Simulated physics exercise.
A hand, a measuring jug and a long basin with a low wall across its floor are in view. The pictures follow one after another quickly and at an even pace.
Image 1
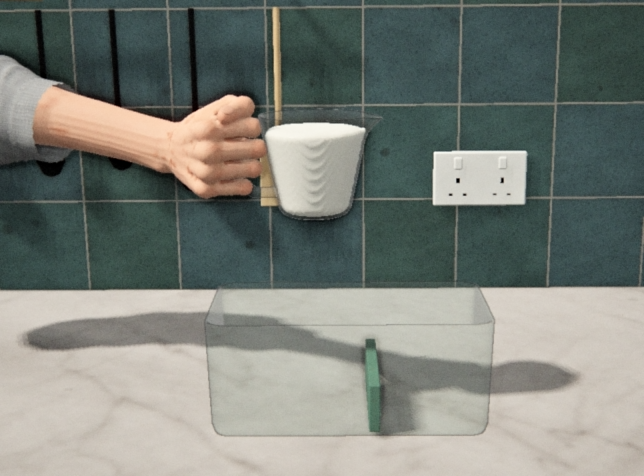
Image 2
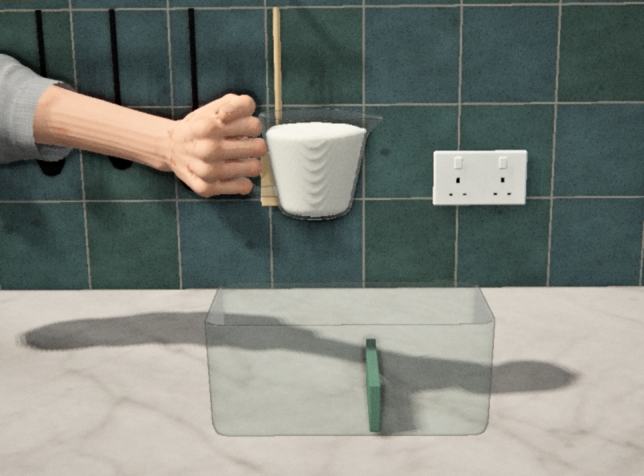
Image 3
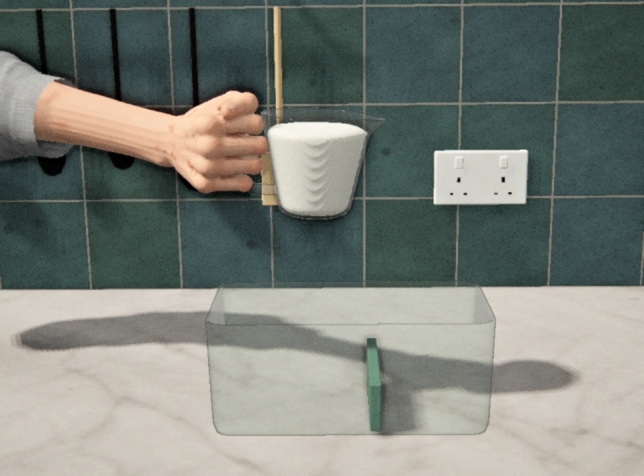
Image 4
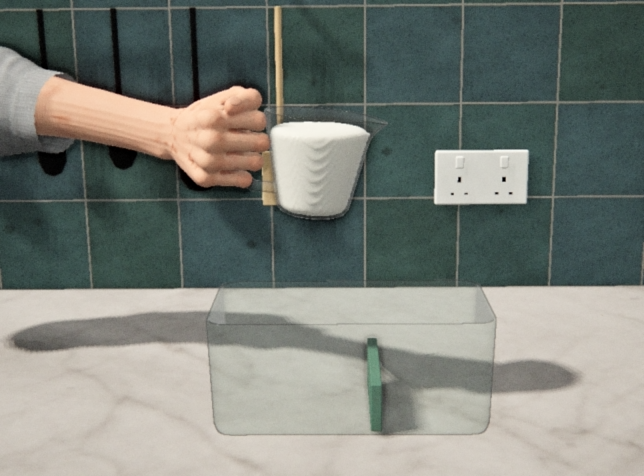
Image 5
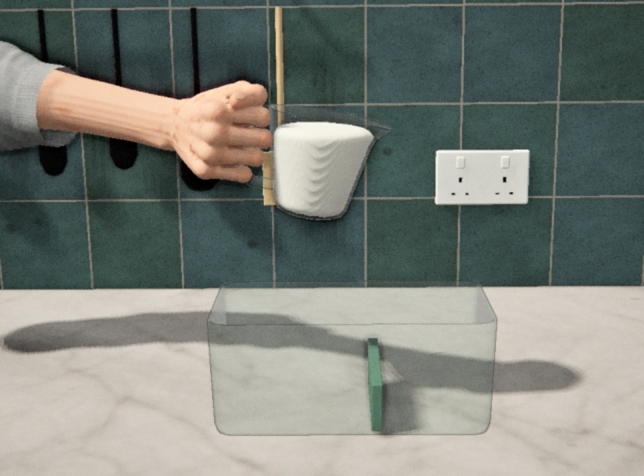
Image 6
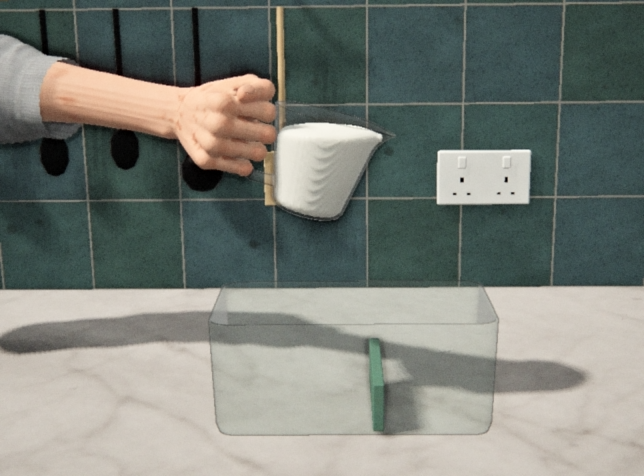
The clip opens on a hand at the left holding an upright clear measuring jug of white contents above a long see-through basin with a low green wall across its floor. The hand then gradually tilts the jug rightward, slowly at first and then faster, its pouring edge lowering slightly.
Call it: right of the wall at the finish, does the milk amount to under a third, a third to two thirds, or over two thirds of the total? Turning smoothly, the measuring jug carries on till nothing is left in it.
Over two thirds of the total.
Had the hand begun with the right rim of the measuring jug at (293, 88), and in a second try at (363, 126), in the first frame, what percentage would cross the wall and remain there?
Close to 25 % for the first start and close to 90 % for the second.
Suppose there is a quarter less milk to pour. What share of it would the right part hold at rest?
My estimate is about 85 percent.
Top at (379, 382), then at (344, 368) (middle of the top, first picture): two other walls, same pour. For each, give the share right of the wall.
Record: Case 1 near 65 %, case 2 near 85 %.
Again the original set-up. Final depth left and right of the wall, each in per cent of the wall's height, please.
Once it settles, the left reaches around 10 and the right around 50.
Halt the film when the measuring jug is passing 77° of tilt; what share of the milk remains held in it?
Roughly 60 %.
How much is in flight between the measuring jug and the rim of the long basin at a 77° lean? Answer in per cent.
Around 30 in a hundred.
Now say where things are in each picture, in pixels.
In the first picture, tilt 0°; pouring edge (382, 116); surface from (265, 130) to (365, 129); the long basin's rim runs from (213, 305) to (485, 303); the wall's top is at (372, 362).
In the second picture, tilt 1°; pouring edge (383, 117); surface from (267, 130) to (366, 129).
In the third picture, tilt 2°; pouring edge (385, 119); surface from (268, 128) to (367, 130).
In the fourth picture, tilt 6°; pouring edge (388, 122); surface from (270, 128) to (370, 131).
In the fifth picture, tilt 10°; pouring edge (391, 128); surface from (274, 129) to (374, 132).
In the sixth picture, tilt 15°; pouring edge (396, 134); surface from (279, 131) to (382, 134).
A moment on, the measuring jug is tipped on its side and 59 per cent is still to pour, 0 is left of the wall and 13 right of it.
Next, the measuring jug is tipped right over and 6 per cent is still to pour, 8 is left of the wall and 73 right of it.
Then the measuring jug is tipped right over and 0 per cent is still to pour, 18 is left of the wall and 78 right of it.
Later the measuring jug is tipped right over and 0 per cent is still to pour, 19 is left of the wall and 78 right of it.
At rest 19 per cent lies left of the wall, 78 right of it and 3 outside.
